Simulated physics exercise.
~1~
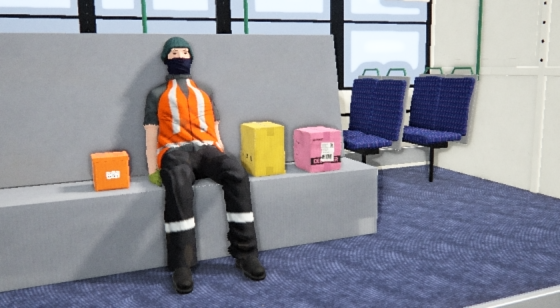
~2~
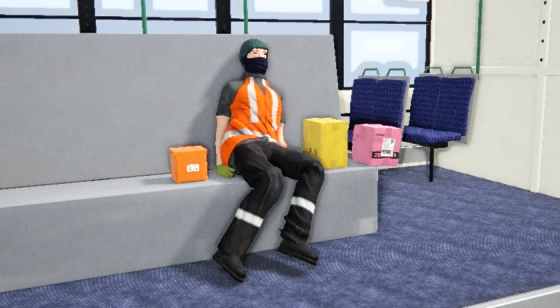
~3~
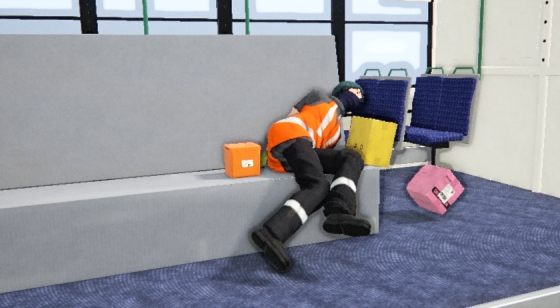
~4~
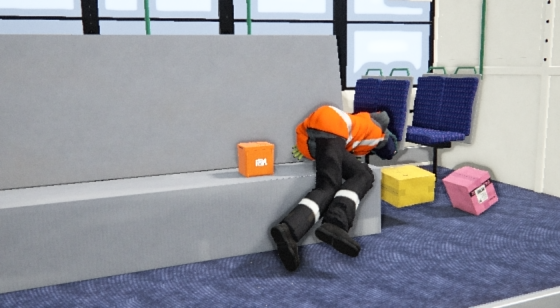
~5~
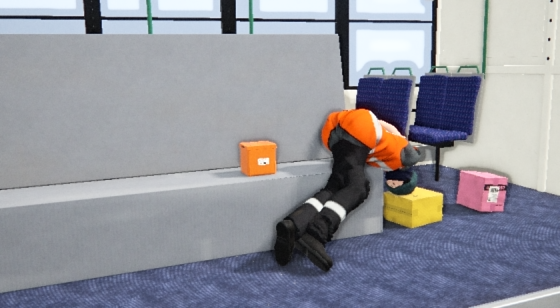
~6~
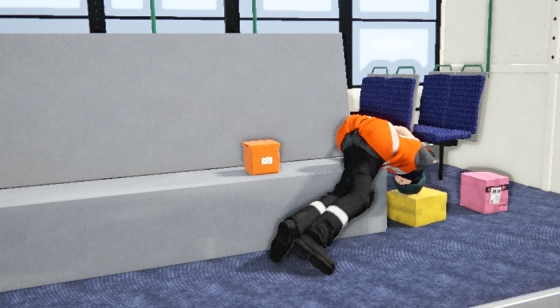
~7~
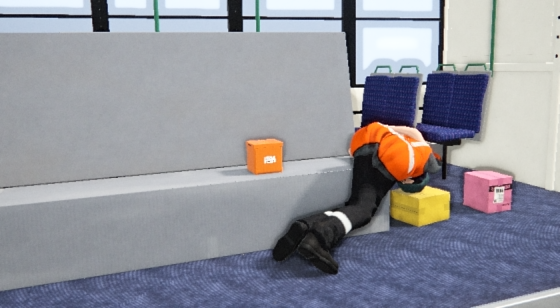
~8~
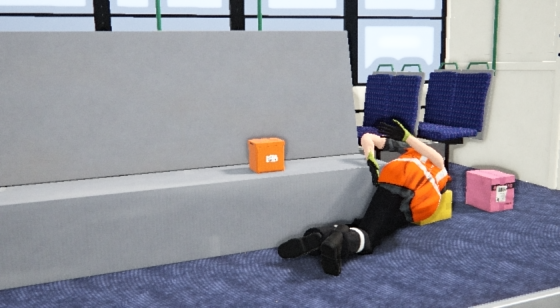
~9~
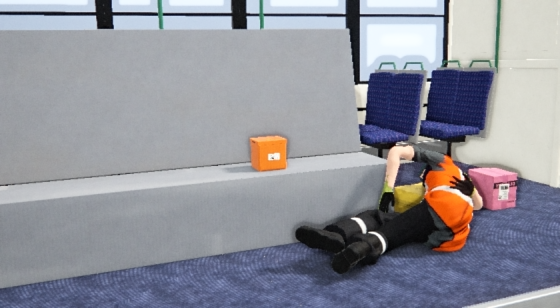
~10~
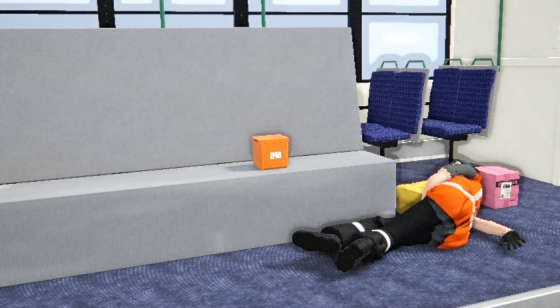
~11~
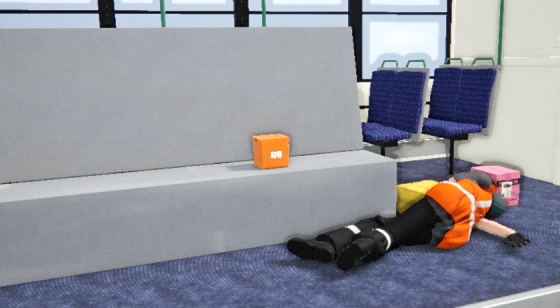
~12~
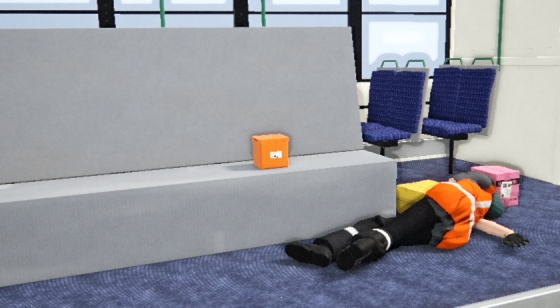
The video shows a limp passenger in an orange vest slumping right along a grey bench as a pink box and a yellow box drop to the floor, then sliding off headfirst and ending sprawled on the blue carpet beside them, while an orange box stays on the seat.
